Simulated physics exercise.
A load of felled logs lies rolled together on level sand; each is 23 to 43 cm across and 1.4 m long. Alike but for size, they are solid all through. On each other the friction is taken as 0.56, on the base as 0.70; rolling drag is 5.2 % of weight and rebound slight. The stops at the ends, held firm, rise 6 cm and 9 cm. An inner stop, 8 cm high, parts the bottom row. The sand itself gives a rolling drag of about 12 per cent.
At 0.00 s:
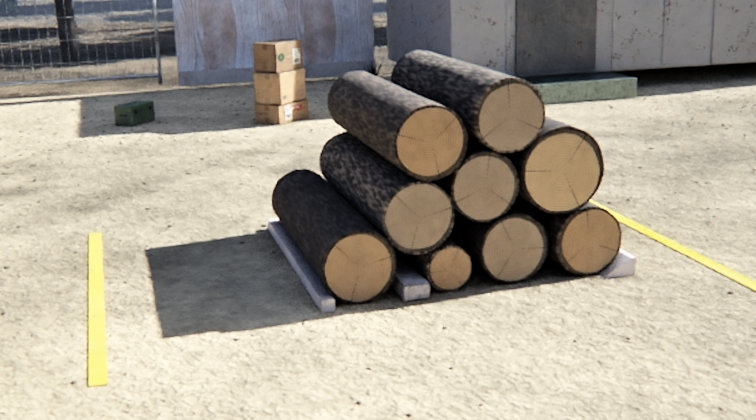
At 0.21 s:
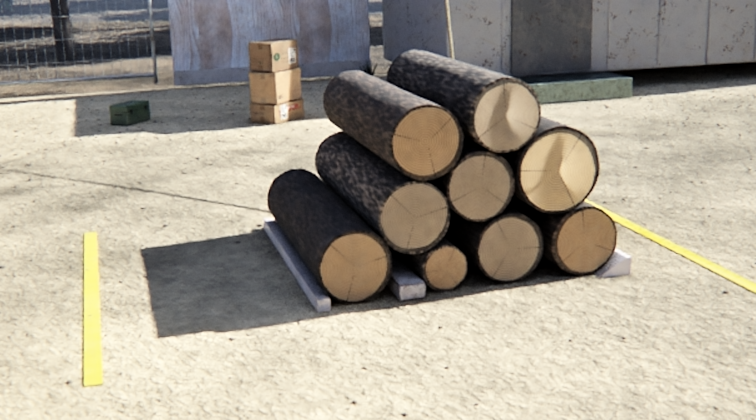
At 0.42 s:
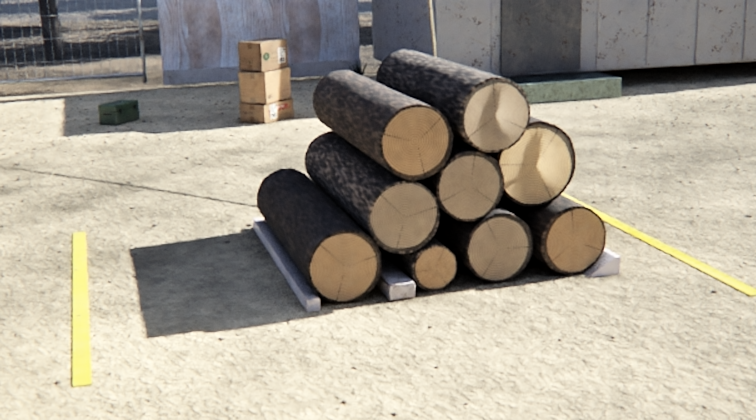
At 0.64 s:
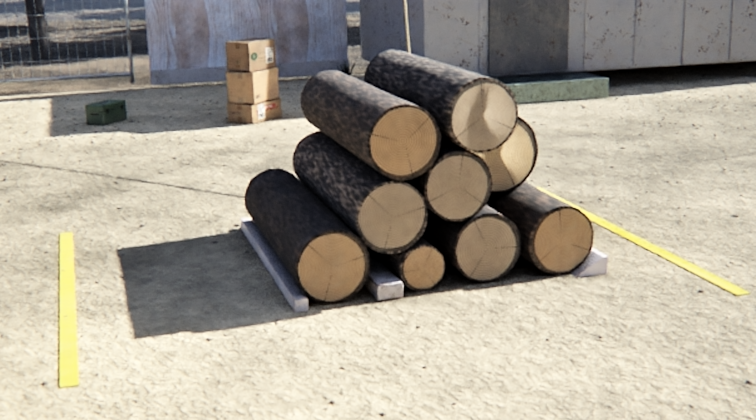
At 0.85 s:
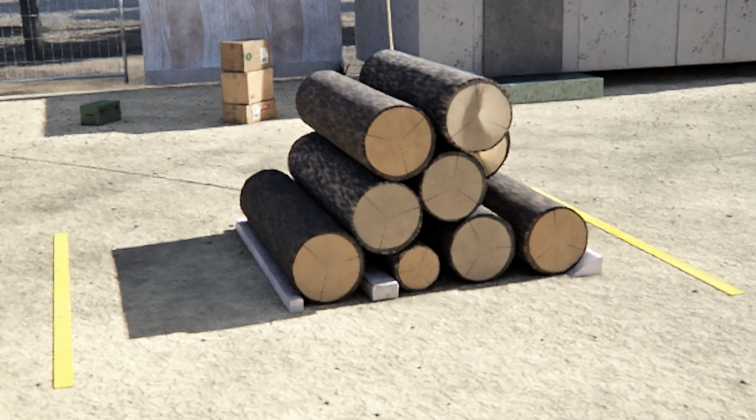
A log on the stack's right side slides backward behind the others, which stay still.
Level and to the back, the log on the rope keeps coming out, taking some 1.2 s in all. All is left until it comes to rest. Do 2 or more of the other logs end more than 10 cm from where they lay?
Answer: No.
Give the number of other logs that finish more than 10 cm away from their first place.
In all, 1.
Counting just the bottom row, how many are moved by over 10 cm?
Count: 0.
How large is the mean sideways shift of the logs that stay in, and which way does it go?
They move about 5 cm toward the right side, on average.
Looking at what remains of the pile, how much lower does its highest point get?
About 10 cm.
After 1.55 s, 0 now displaced over 10 cm; the one last seen at (478, 116) 2.8 cm right.
After 1.70 s, 1 now displaced over 10 cm; the one last seen at (478, 116) 10 cm right and 6 cm down.
After 1.86 s, 1 now displaced over 10 cm; the one last seen at (478, 116) 22 cm right and 22 cm down.
All still by 2.4 s, 1 moved over 10 cm; not one across the yellow lines; the one last seen at (478, 116) 23 cm right and 34 cm down; top of the pile 90 cm high, from 1.0 m.
